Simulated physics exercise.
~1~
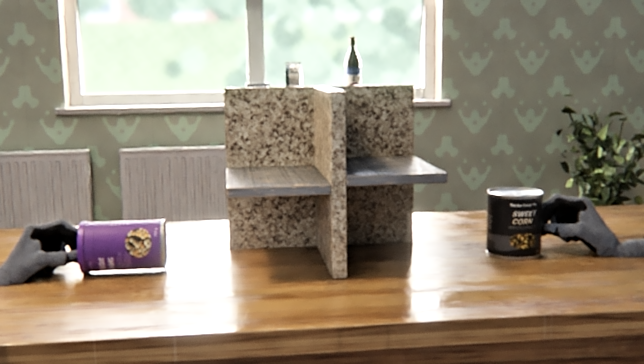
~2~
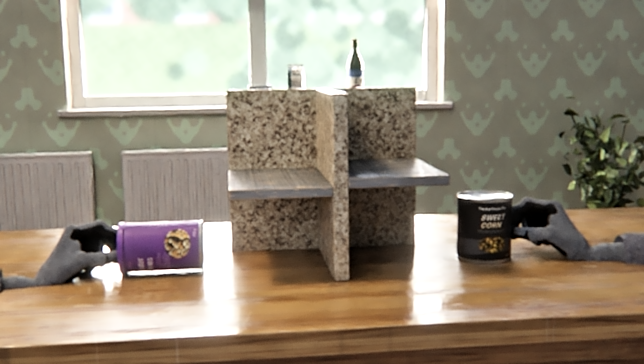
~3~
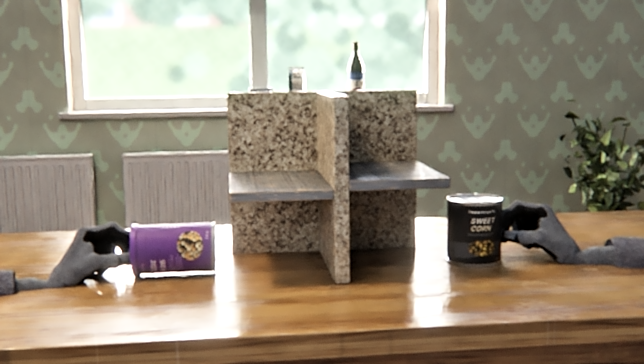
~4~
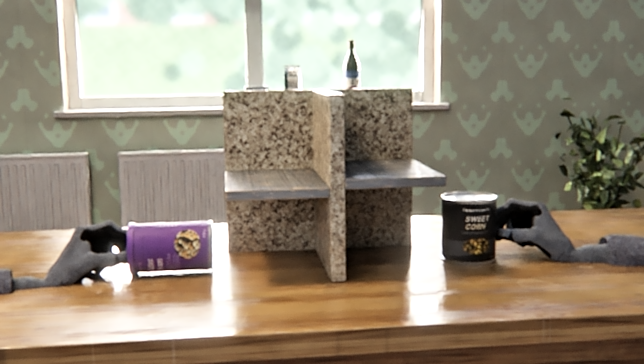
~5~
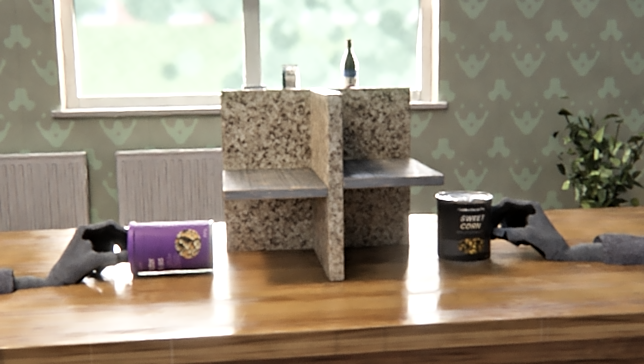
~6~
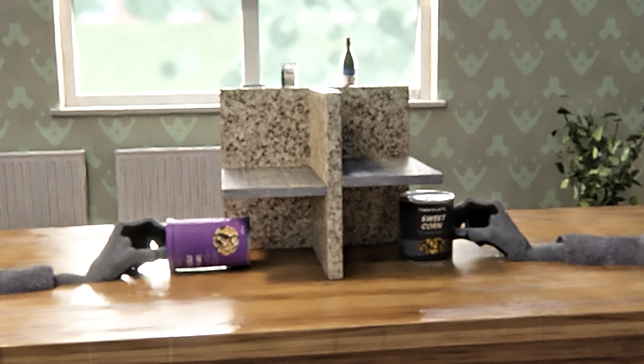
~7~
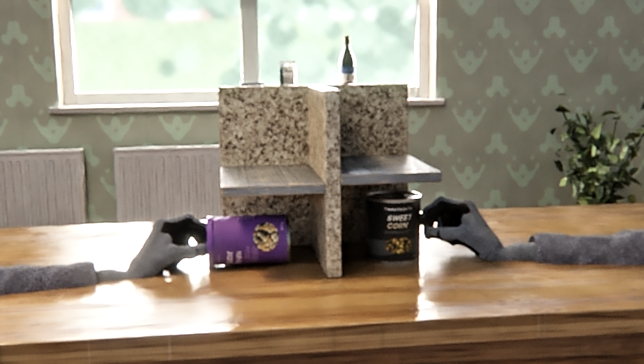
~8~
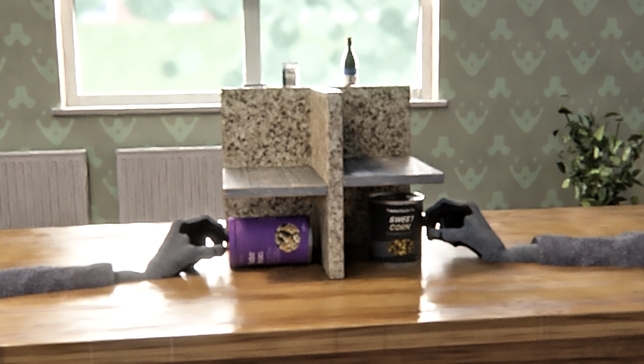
A purple tin lying on its side and an upright black tin of sweet corn slide inward across a wooden table, each pushed by a grey-gloved hand. Between them stands a speckled stone rack with a low grey shelf on either side of its central divider. The tins draw closer, pause for a moment, then move on to the openings. The purple one enters from the left as the black one enters from the right. The purple tin goes a little deeper at the last, and both end up under the shelves, the hands still beside them.
